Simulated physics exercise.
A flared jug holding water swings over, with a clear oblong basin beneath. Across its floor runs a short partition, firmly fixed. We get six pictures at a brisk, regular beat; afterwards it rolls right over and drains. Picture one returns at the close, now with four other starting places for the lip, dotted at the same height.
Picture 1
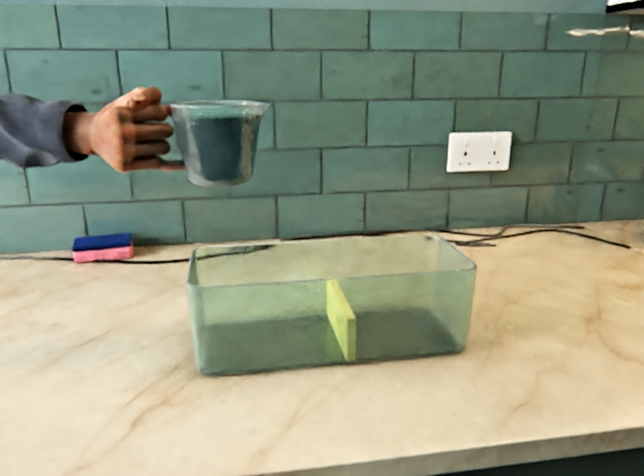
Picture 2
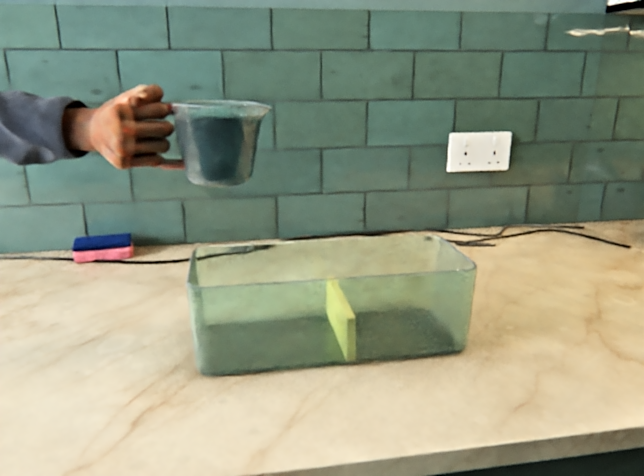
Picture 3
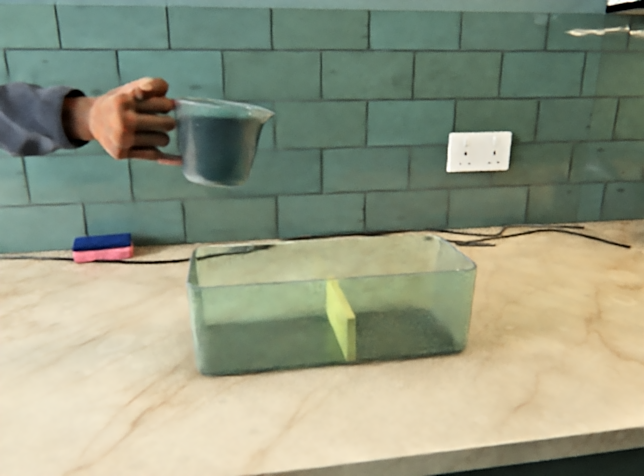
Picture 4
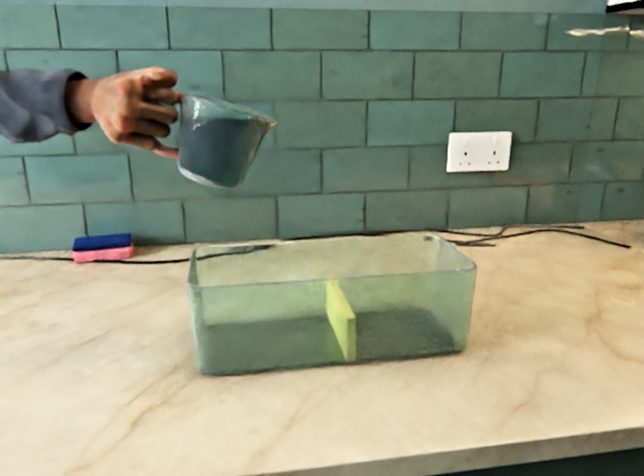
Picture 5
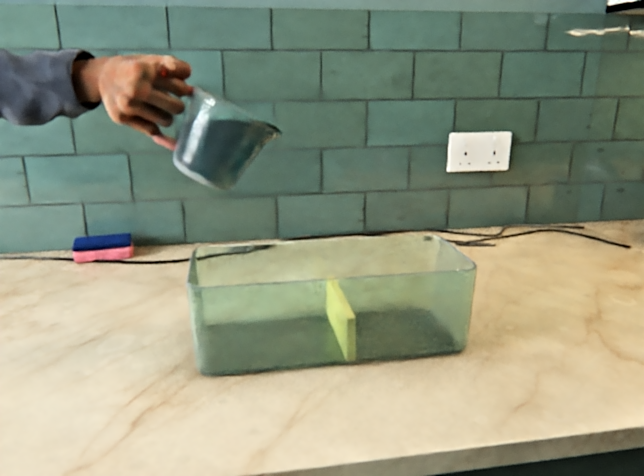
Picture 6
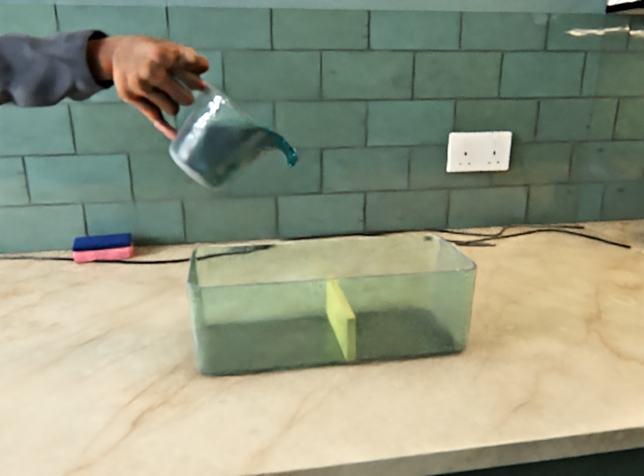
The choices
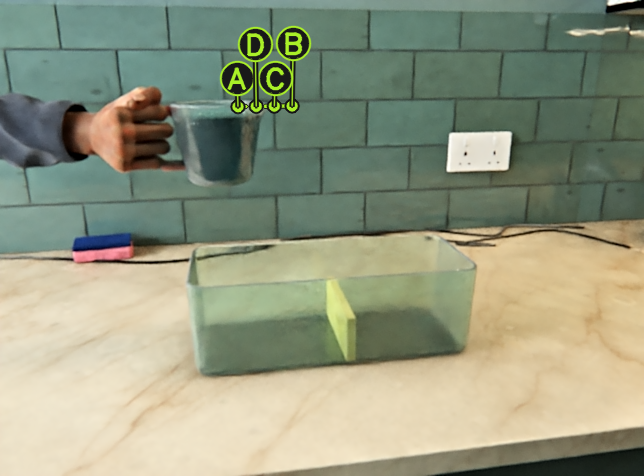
Hand tilting a clear jug of bluish water rightward above a clear oblong basin with a yellow partition, water emerging over the lip.
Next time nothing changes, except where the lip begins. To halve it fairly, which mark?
B is best.
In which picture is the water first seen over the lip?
Picture 5.
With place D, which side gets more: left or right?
The left one.
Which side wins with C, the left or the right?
The left one.
In lime, A at (238, 106); B at (292, 105); C at (274, 106); D at (256, 106).
With A, about 96 % ends left of the wall and 3 % right of it.
With B, about 51 % ends left of the wall and 48 % right of it.
With C, about 85 % ends left of the wall and 13 % right of it; 3 % is lost outside.
With D, about 92 % ends left of the wall and 4 % right of it; 3 % is lost outside.
